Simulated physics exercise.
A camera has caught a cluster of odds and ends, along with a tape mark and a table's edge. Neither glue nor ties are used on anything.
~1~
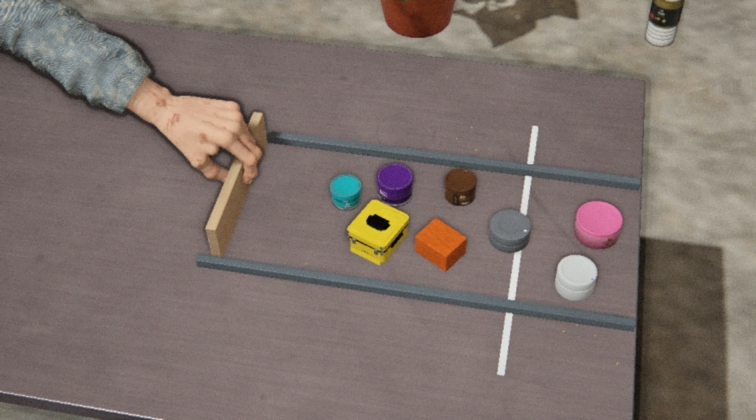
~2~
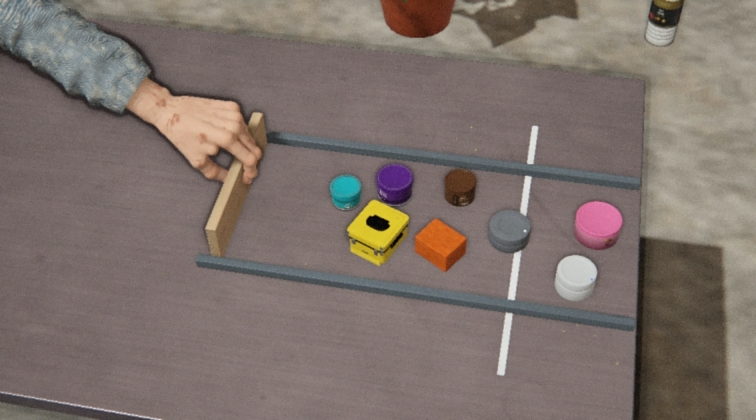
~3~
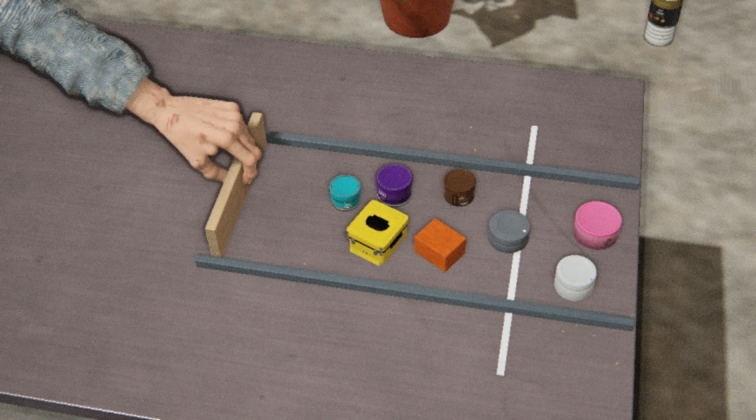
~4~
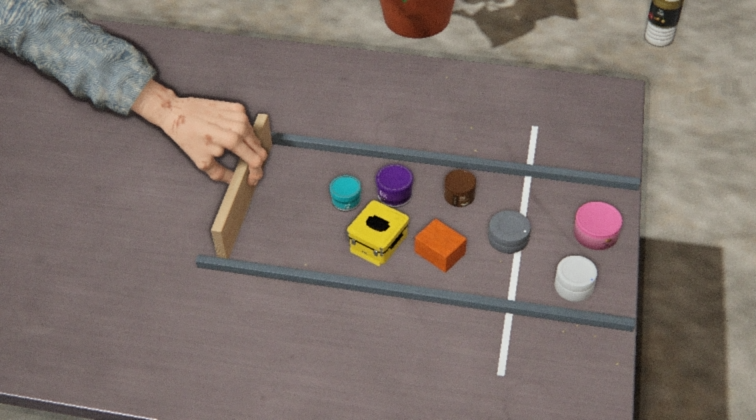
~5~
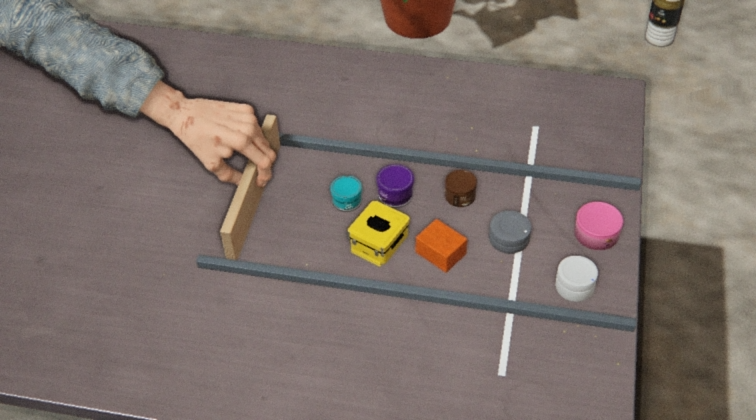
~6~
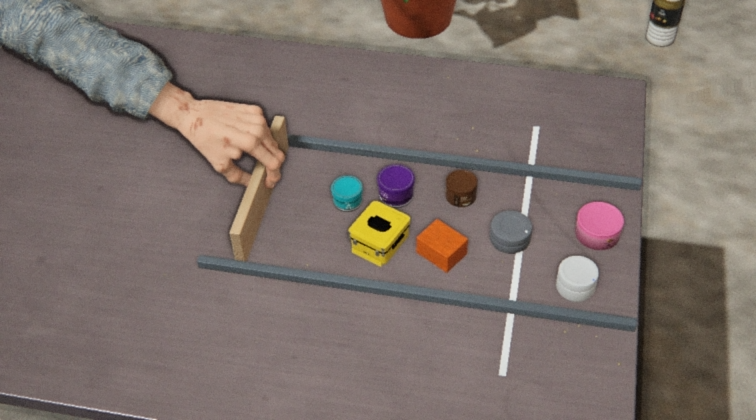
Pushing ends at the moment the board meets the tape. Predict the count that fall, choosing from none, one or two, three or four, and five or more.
The count that fall is none.
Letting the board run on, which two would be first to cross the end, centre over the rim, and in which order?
Going earliest first, it's the white lid and after it the pink tub.
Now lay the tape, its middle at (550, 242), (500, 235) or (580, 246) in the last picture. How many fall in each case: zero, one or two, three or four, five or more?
Taking the tapes one at a time, the count is one to two, then zero, then three or four.
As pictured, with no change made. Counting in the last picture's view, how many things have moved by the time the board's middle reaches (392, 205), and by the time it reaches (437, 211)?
I count 4 first and 5 after.
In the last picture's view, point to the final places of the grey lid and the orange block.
The grey lid ends up near (586, 242), and the orange block near (583, 271).
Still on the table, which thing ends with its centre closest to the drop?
White lid.
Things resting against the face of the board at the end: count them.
3 end up touching it.
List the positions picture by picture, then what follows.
Pink tub (598, 226); white lid (576, 278); grey lid (510, 231); board (239, 183); tape (520, 237), in the first picture.
White lid (576, 279); orange block (441, 245), in the second picture.
Grey lid (509, 232); board (238, 184), in the third picture.
Pink tub (598, 226); purple tin (395, 186), in the fourth picture.
White lid (576, 279); turquoise pot (347, 194), in the fifth picture.
Pink tub (599, 226); white lid (577, 279); grey lid (511, 232); board (261, 187); tape (521, 238), in the sixth picture.
Soon after, none off yet; pink tub at rest near (599, 226); white lid at rest near (577, 279); grey lid at rest near (511, 232).
In the end, the number that fall off is zero.
